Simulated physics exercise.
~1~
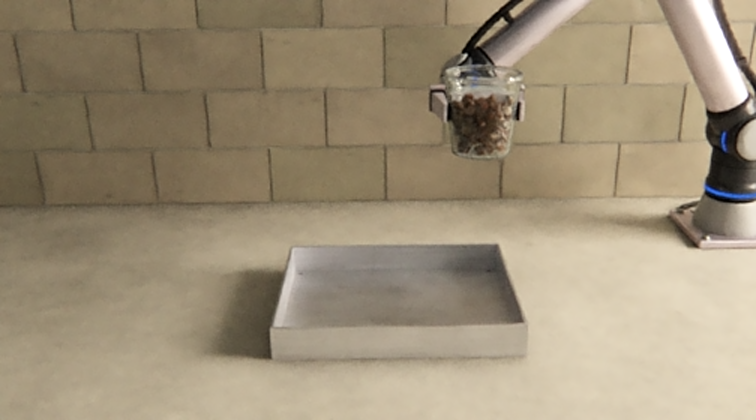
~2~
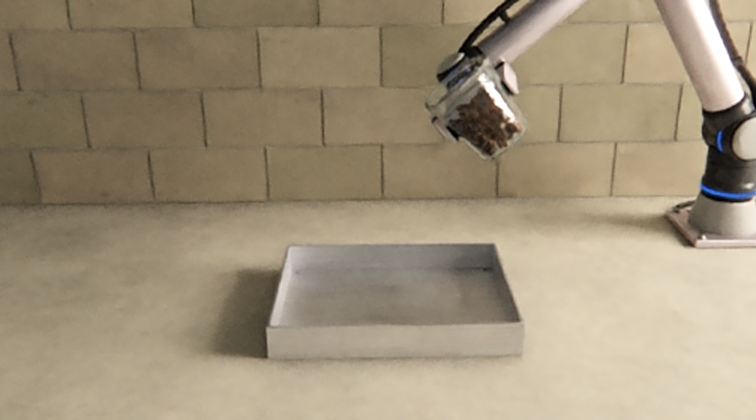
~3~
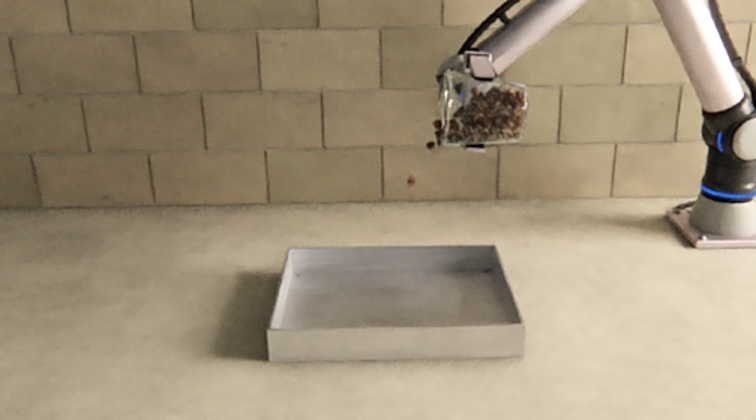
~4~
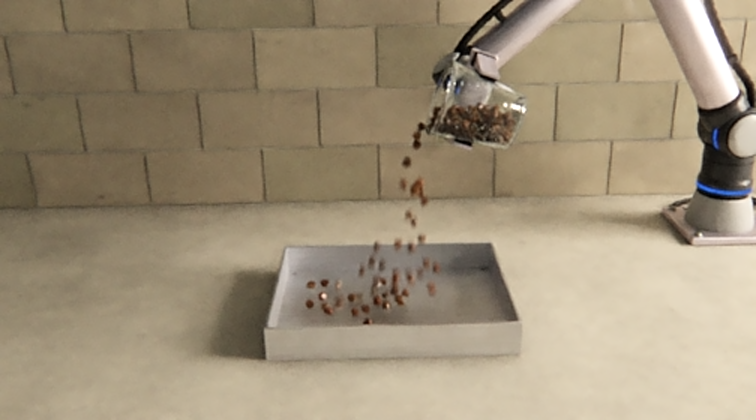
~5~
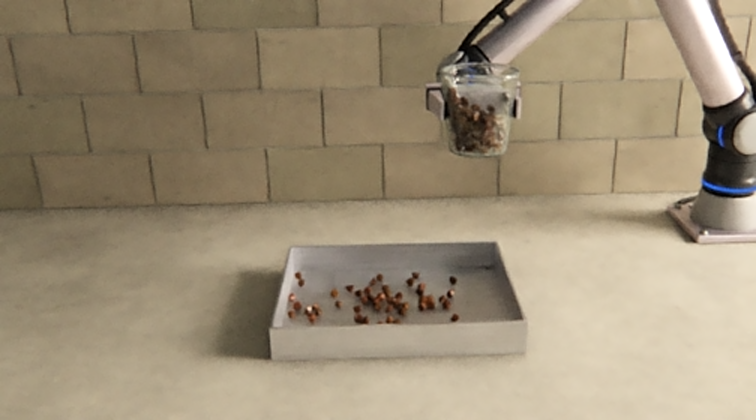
A silver and black robot arm reaches in from the upper right, gripping a clear tumbler partly filled with brown pellets, seen from the front by a slightly swaying camera. Below it, a shallow grey square tray sits on a beige tabletop before a wall of tan blocks. The arm tips the tumbler to the left until it lies on its side, and the first few pellets drop from its mouth. A stream then tumbles down and scatters across the tray. Finally, the arm turns the tumbler upright again, with many pellets still inside and the others strewn over the tray floor.
